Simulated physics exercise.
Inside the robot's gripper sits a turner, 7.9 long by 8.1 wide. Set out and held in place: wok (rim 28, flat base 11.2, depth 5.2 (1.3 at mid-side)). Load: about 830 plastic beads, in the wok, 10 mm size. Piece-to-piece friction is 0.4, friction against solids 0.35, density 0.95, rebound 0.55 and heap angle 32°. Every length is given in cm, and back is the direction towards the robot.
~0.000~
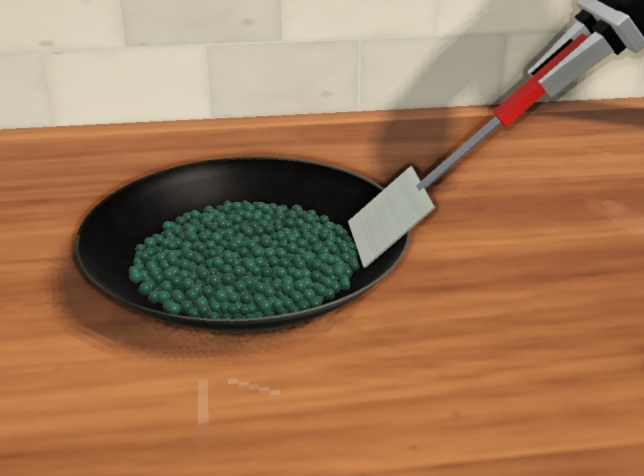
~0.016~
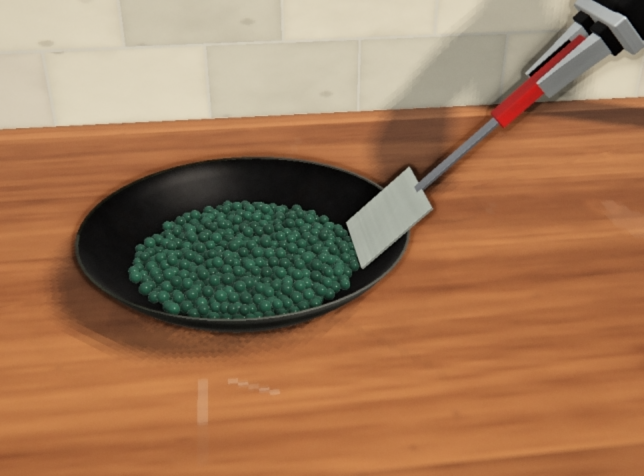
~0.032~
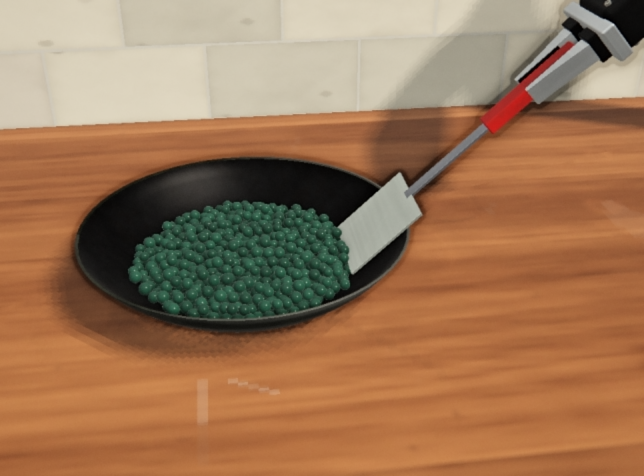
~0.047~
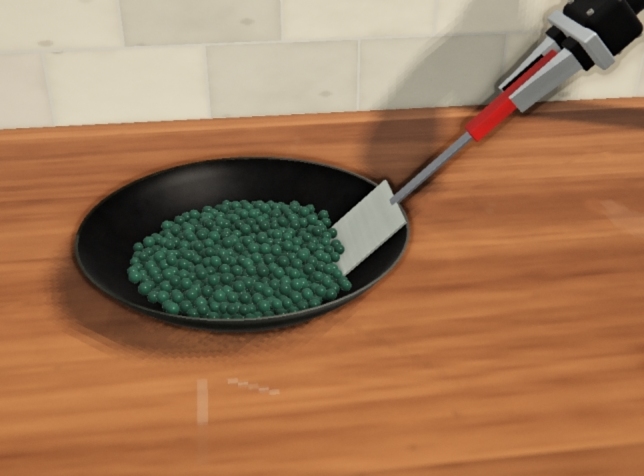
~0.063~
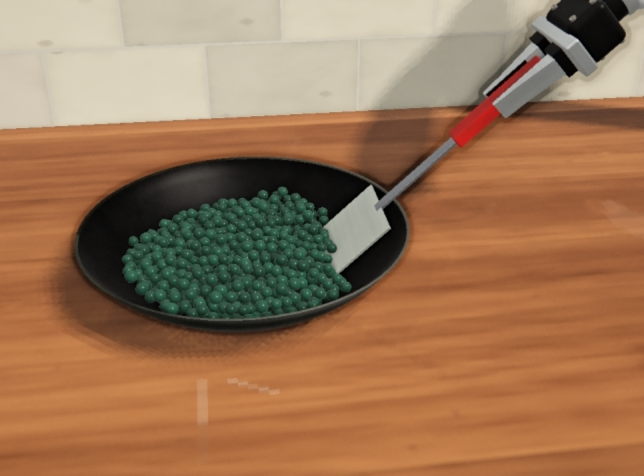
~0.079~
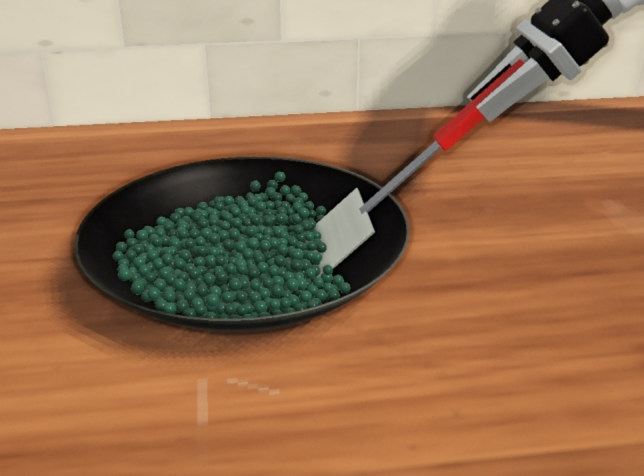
On a wooden counter, a black wok holds a heap of small dark green beads as a robot gripper with a turner moves down and left from the right rim, pushing into the heap and shifting some beads leftward and up.
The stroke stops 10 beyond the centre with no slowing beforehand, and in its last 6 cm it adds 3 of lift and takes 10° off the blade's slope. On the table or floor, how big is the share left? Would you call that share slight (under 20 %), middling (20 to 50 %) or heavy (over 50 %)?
It is middling.
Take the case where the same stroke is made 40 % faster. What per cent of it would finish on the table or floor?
35 %.
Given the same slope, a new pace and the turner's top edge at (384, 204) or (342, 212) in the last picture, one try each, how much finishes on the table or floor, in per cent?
Around 15 per cent, then around 35 per cent.
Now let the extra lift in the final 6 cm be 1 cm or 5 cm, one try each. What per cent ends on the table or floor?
It works out to some 30 per cent for the first setting and some 25 per cent for the second.
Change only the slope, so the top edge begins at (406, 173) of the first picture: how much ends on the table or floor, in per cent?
Roughly 30%.
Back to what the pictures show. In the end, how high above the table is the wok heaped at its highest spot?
Roughly 5.0 cm.
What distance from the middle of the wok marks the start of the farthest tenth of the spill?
I'd put it at about 50 centimetres.
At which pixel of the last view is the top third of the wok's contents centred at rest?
Look near (164, 252).
By 0.14 s, sloping 43°, highest piece 8 above the table; 828 in the wok.
By 0.20 s, sloping 40°, highest piece 6 above the table; 827 in the wok, 1 on the blade or in flight.
By 0.44 s, sloping 33°, highest piece 9 above the table; 600 in the wok, 141 on the table or floor, 87 on the blade or in flight.
By 1.49 s, sloping 33°, highest piece 5 above the table; 599 in the wok, 229 on the table or floor.
Final count, 599 in the wok, 229 on the table or floor. That is 28 % on the table or floor.
